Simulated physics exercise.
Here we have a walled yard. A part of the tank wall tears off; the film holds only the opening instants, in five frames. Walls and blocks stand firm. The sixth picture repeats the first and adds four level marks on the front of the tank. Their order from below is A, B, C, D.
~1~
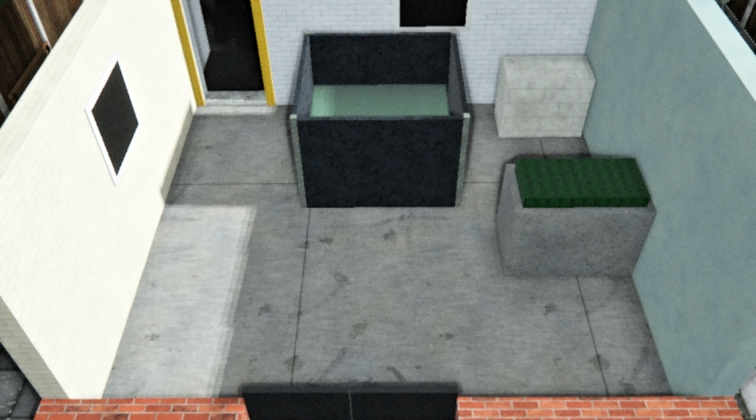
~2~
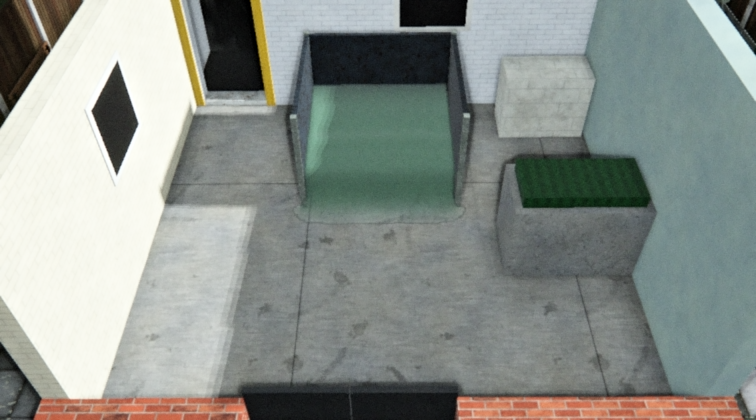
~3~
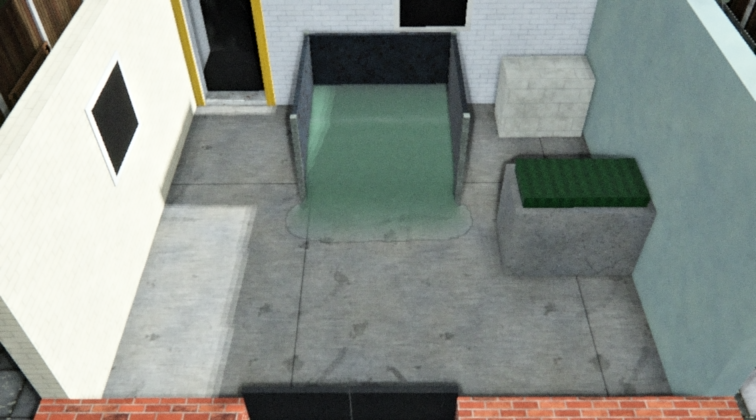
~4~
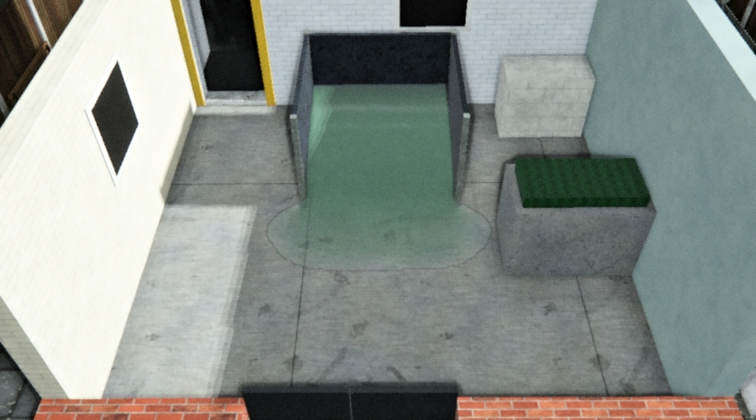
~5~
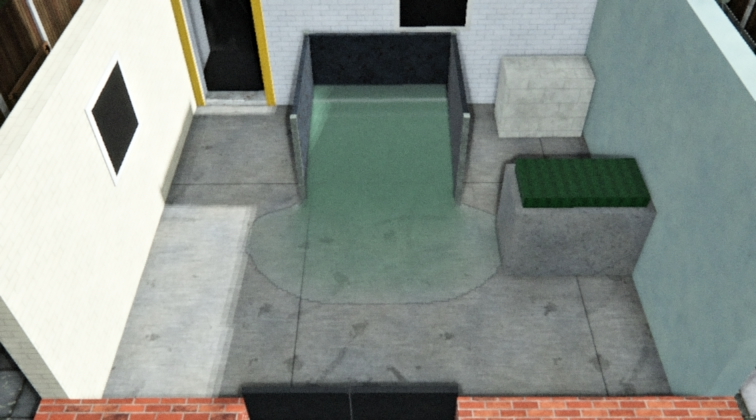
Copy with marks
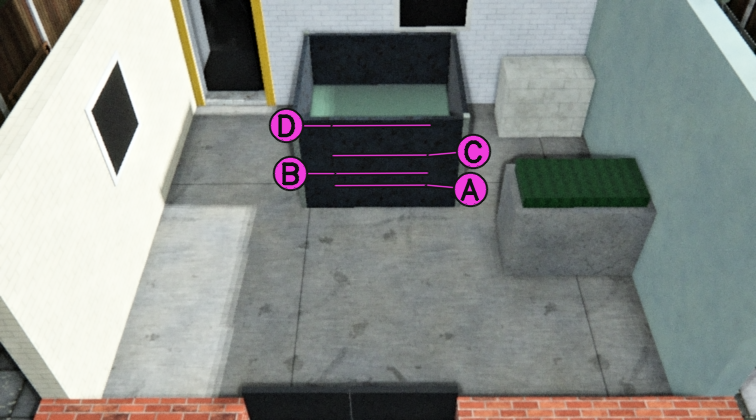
A walled concrete yard is seen from high above, looking down toward a white brick back wall. A dark tank of green water stands at the back centre, with a yellow-framed door to its left, a pale block and a grass-topped grey planter to its right, and a dark gate in front. The tank's front panel disappears and water spreads forward in a widening rounded sheet, while the camera stays still.
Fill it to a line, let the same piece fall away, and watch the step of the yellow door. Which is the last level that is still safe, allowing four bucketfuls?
Level A just does it.
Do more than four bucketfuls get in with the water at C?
Yes, it does.
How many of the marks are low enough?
One of the four.
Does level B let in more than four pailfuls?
Yes, that goes wrong.
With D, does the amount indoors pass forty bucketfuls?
Yes.
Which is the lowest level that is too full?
Level B.
In magenta, A at (381, 185); B at (380, 173); C at (380, 155); D at (380, 125); from the bottom up A, B, C, D.
If A is chosen, a splash gets over, under a bucket.
If B is chosen, about 10 bucketfuls get in.
If C is chosen, dozens of bucketfuls pour in.
If D is chosen, dozens of bucketfuls pour in.
